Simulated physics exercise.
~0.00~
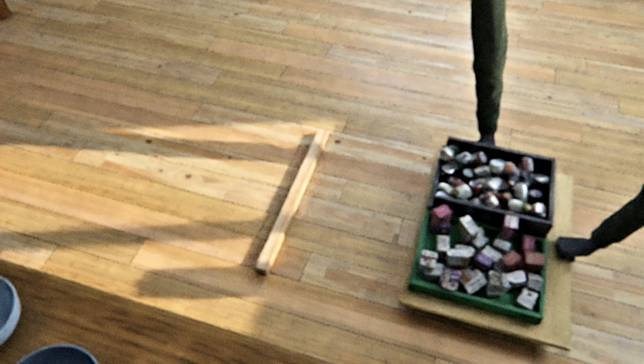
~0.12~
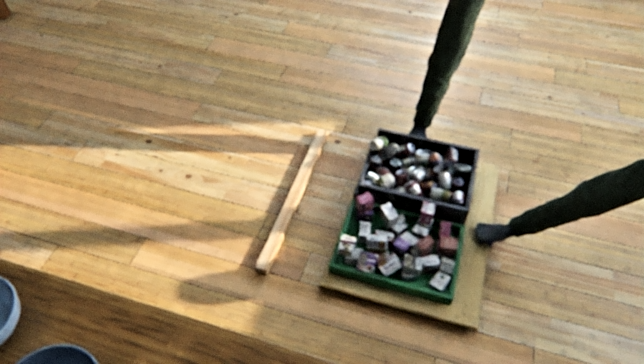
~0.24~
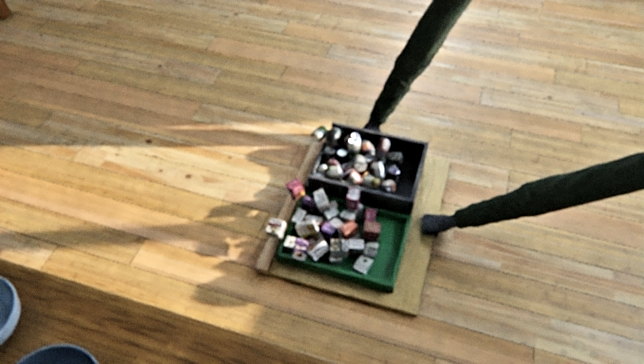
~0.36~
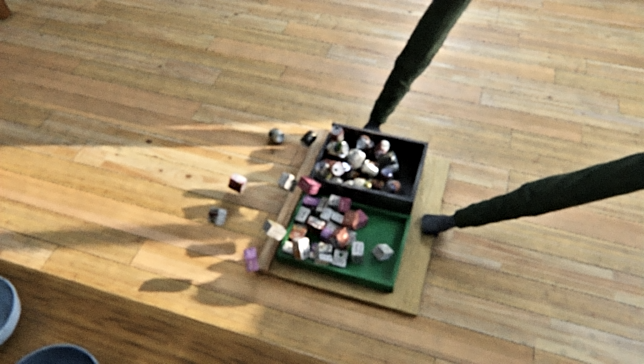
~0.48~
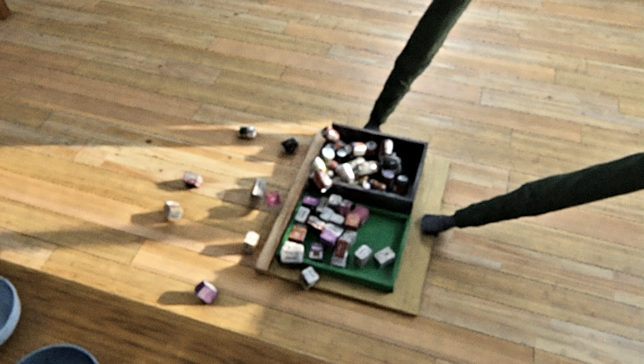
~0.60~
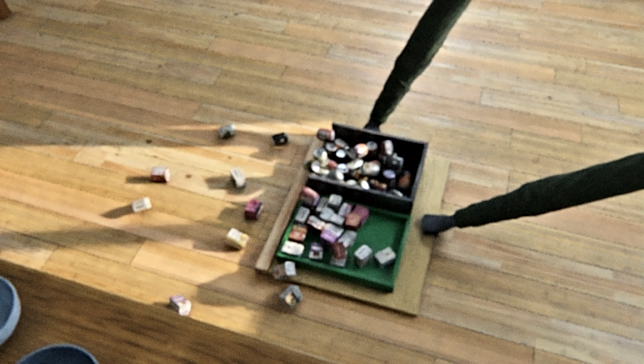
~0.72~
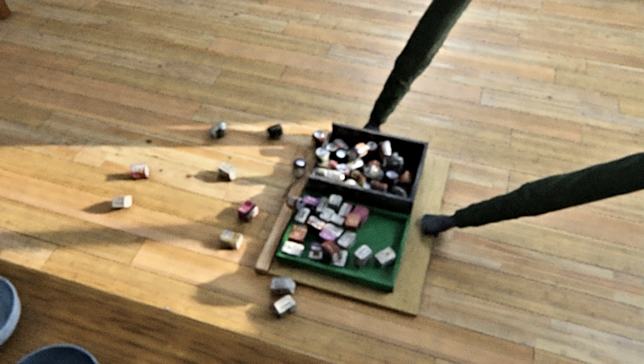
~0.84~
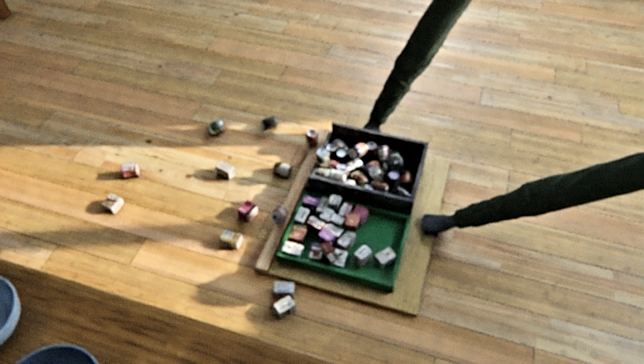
The clip opens on a sunlit wooden floor, where two dark-sleeved arms move a board leftward, carrying a green crate of small cartons beside a black crate of mini cans. A thin wooden batten lies in its path. The board slides up against the batten and stops, and the loose load surges left, with several pieces spilling over the crates' left-hand sides. They tumble and roll across the floor while the hands stay on the board. The strays slow and settle, leaving cartons and cans scattered to the left, while most of the load remains in the two crates.
